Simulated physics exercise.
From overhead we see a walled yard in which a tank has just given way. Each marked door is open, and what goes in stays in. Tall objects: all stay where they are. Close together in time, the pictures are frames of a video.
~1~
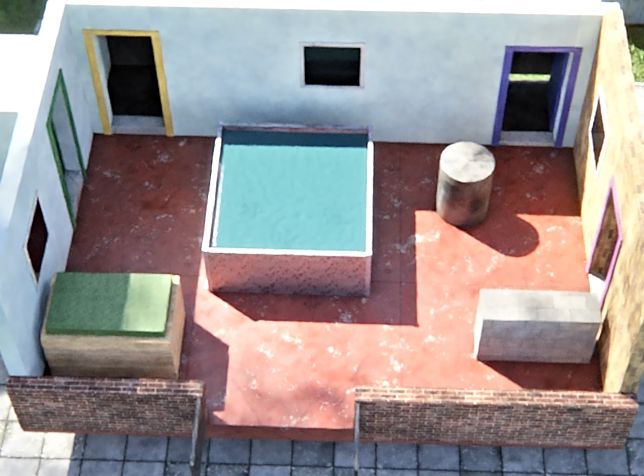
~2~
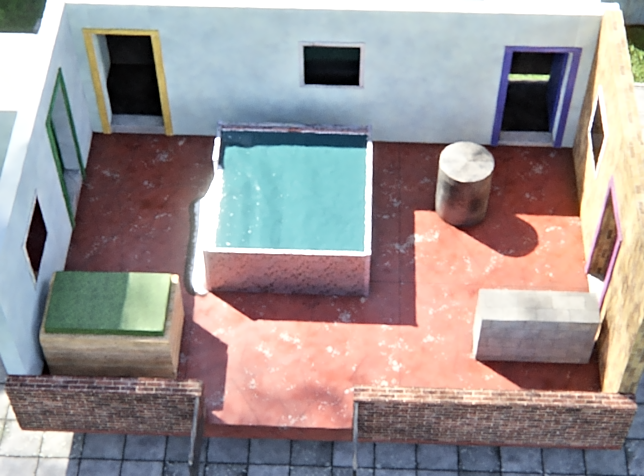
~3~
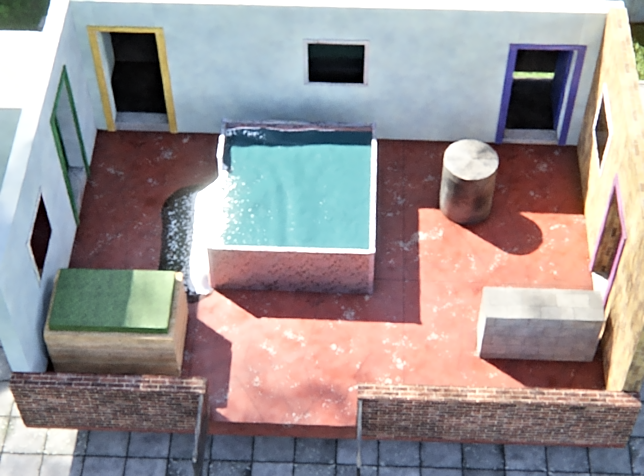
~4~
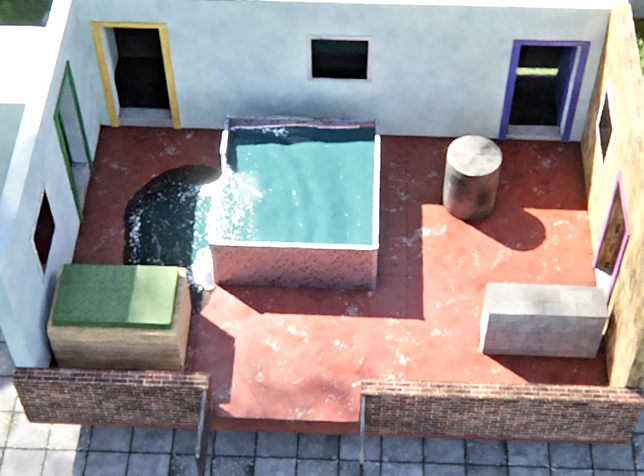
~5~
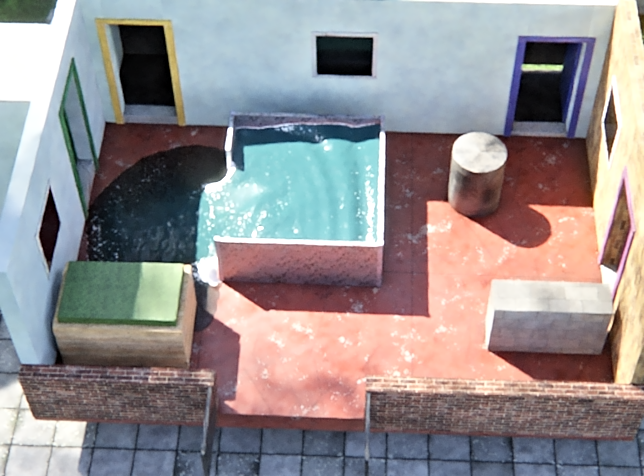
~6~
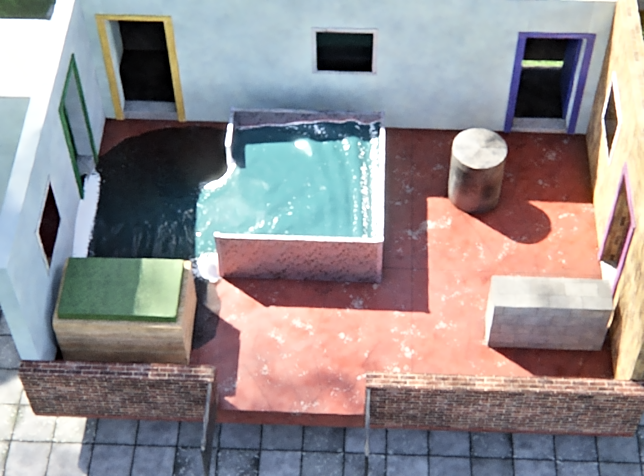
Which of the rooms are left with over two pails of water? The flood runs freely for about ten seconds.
The blue door will top two buckets. The yellow door will top two buckets. The green door will top two buckets. The purple door will top two buckets.
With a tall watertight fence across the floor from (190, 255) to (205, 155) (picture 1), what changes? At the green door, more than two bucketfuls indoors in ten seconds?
Green falls short.
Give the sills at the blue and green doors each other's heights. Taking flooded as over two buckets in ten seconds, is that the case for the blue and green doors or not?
As I read it, the blue one remains below while the green one ends up above.
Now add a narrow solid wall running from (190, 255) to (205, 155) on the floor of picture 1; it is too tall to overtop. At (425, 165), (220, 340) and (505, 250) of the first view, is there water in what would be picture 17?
Point by point: First submerged, second submerged, third not reached.
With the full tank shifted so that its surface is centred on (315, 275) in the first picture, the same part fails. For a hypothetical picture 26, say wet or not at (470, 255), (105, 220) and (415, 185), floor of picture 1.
Going through them in turn: Still bare, waterlogged and still bare.
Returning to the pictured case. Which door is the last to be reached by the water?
My answer: The door marked purple.
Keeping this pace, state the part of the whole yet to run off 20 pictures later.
Result: Close to 90 %.
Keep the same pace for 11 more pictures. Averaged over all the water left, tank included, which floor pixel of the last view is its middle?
Near pixel (211, 222).
A moment on, water covers 25 % of the floor; the blue door not reached, the yellow door wet at the sill, nothing in, the green door over two buckets in, the purple door not reached.
Next, water covers 30 % of the floor; the blue door not reached, the yellow door over two buckets in, the green door far over two buckets in, the purple door not reached.
Then, water covers 55 % of the floor; the blue door not reached, the yellow door far over two buckets in, the green door far over two buckets in, the purple door not reached.
Later, water covers 85 % of the floor; the blue door under two buckets in, the yellow door far over two buckets in, the green door far over two buckets in, the purple door under two buckets in.
In the end, water covers 100 % of the floor; the blue door over two buckets in, the yellow door far over two buckets in, the green door far over two buckets in, the purple door over two buckets in.
